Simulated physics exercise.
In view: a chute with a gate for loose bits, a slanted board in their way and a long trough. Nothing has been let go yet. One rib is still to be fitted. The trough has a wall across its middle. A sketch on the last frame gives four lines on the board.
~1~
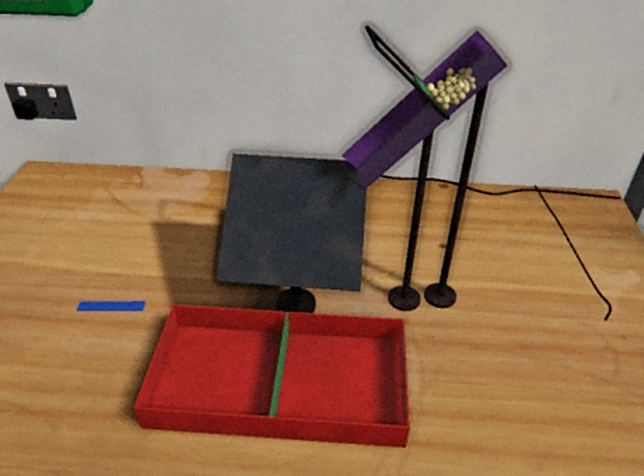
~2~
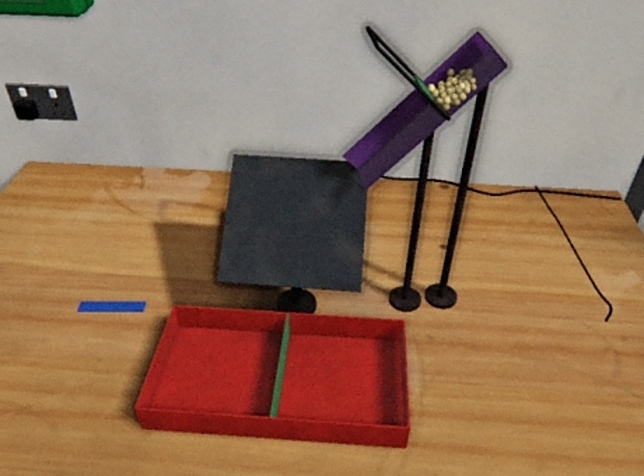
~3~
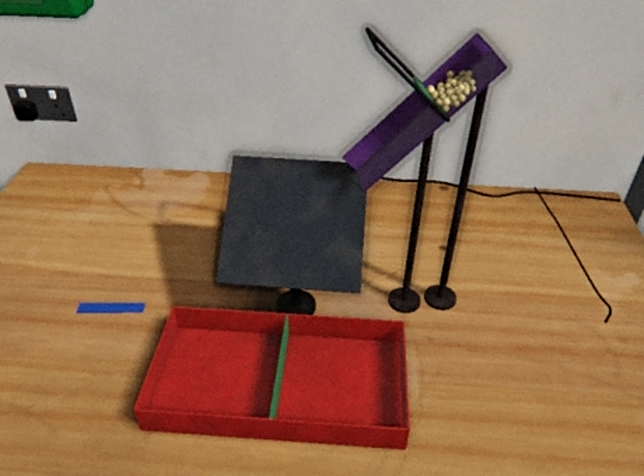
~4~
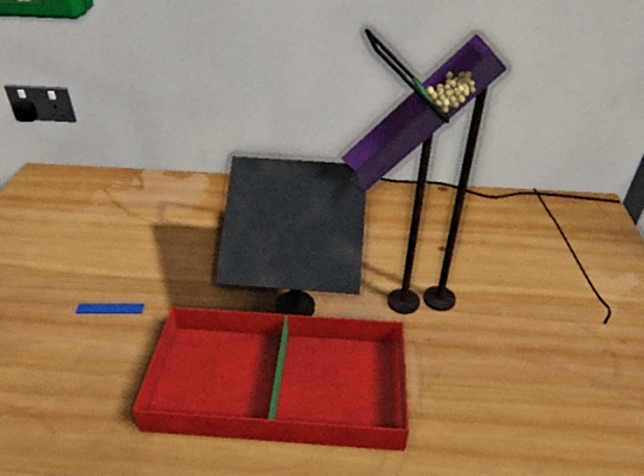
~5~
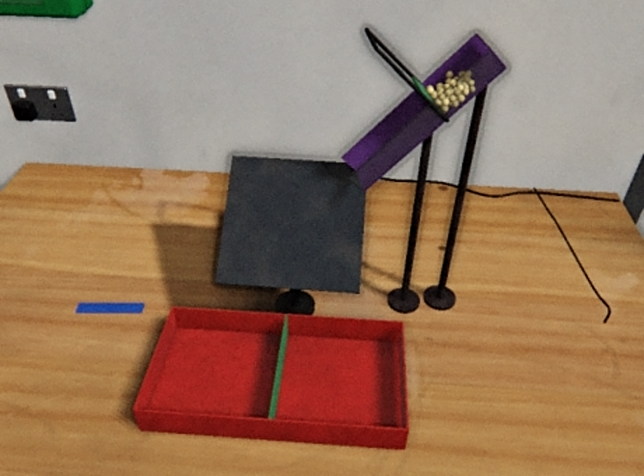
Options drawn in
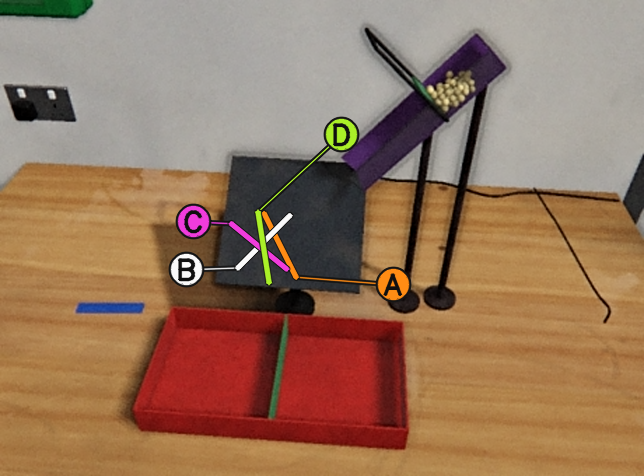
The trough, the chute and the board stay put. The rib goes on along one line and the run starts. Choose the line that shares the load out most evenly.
D works best here.
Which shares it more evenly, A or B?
B.
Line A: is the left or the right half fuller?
Right.
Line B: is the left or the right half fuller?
Left.
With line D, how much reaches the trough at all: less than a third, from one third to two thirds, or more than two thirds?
More than two thirds.
On the marked copy, line A from (264, 213) to (296, 277); line B from (289, 215) to (237, 268); line C from (231, 223) to (286, 269); line D from (257, 212) to (269, 282).
With A, of what is caught, just a few in the left half, almost all in the right.
With B, of what is caught, the larger part in the left half, roughly a quarter in the right.
With C, of what is caught, roughly a quarter in the left half, the larger part in the right.
With D, of what is caught, roughly half in the left half, roughly half in the right.
